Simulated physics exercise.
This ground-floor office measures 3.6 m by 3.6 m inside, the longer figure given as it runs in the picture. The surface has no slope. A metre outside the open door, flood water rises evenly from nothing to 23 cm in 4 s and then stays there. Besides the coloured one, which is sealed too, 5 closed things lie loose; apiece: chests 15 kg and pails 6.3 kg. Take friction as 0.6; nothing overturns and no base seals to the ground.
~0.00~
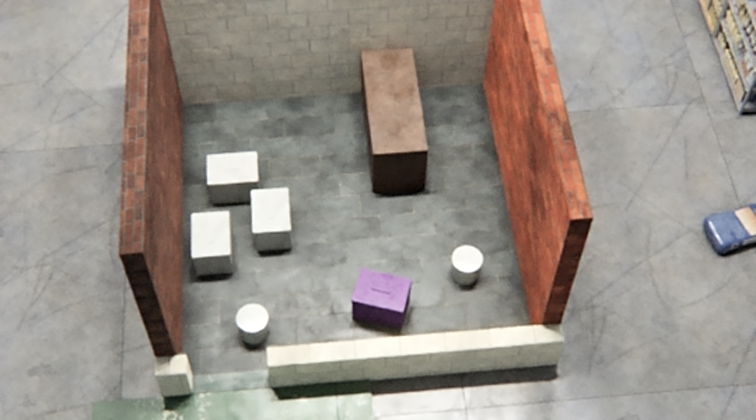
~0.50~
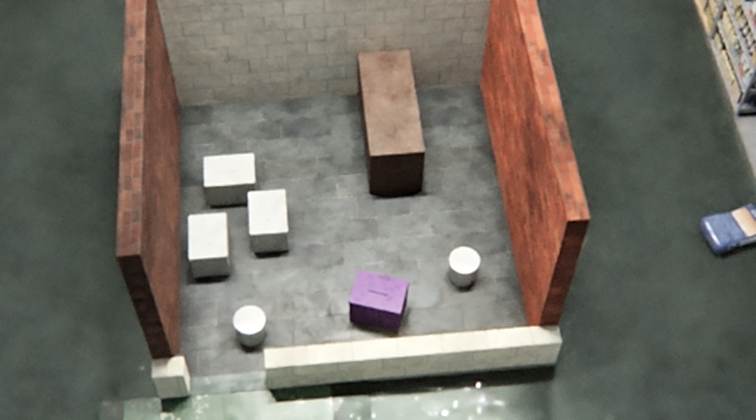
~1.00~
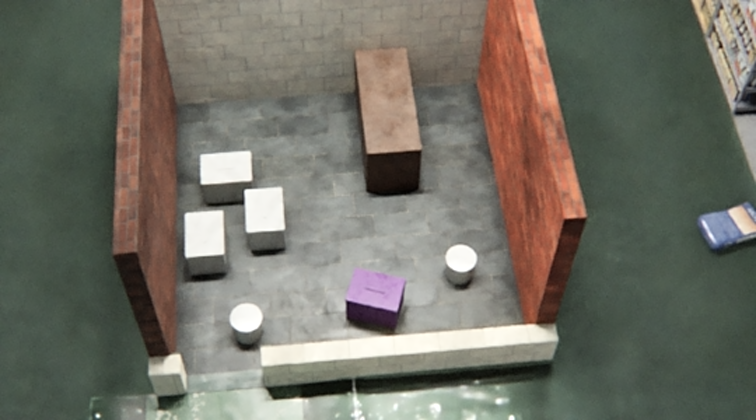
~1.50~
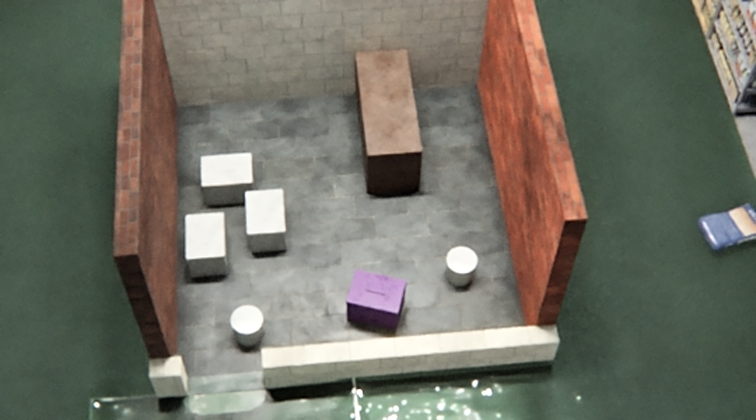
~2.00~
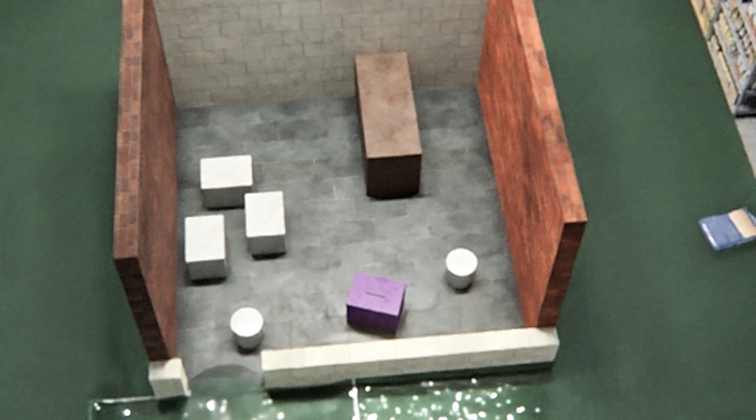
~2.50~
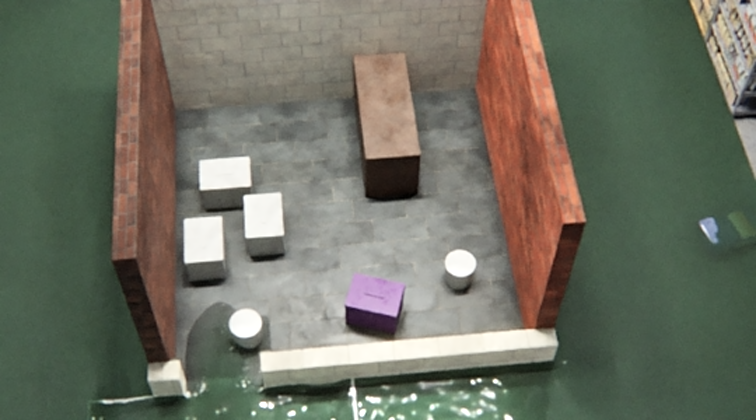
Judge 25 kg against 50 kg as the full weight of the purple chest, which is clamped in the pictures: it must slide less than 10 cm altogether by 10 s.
For it, the smaller load will do.
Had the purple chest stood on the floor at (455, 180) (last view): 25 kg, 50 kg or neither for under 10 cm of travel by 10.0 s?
The smaller is enough.
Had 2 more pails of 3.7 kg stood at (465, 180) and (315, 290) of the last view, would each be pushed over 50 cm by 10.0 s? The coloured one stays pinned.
In turn: Under, more.
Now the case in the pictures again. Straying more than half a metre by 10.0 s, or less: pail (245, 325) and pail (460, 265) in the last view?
In that order: Over, under.
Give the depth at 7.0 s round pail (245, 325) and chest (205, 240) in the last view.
Roughly 5 and 8 cm.
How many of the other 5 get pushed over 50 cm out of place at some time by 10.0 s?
4 of them.
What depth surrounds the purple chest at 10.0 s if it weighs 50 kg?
Roughly 5 cm.
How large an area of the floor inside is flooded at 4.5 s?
Roughly 4.5 m2.
After 3.5 s the purple chest would be 0 cm from its start with 25 kg and 0 cm from its start with 50 kg; 0 cm of water round it then.
After 4.5 s the purple chest would be 0 cm from its start with 25 kg and 0 cm from its start with 50 kg; 2 cm of water round it then.
After 7.0 s the purple chest would be 0 cm from its start with 25 kg and 0 cm from its start with 50 kg; 1 cm of water round it then.
After 10.0 s the purple chest would be 0 cm from its start with 25 kg and 0 cm from its start with 50 kg; 5 cm of water round it then.
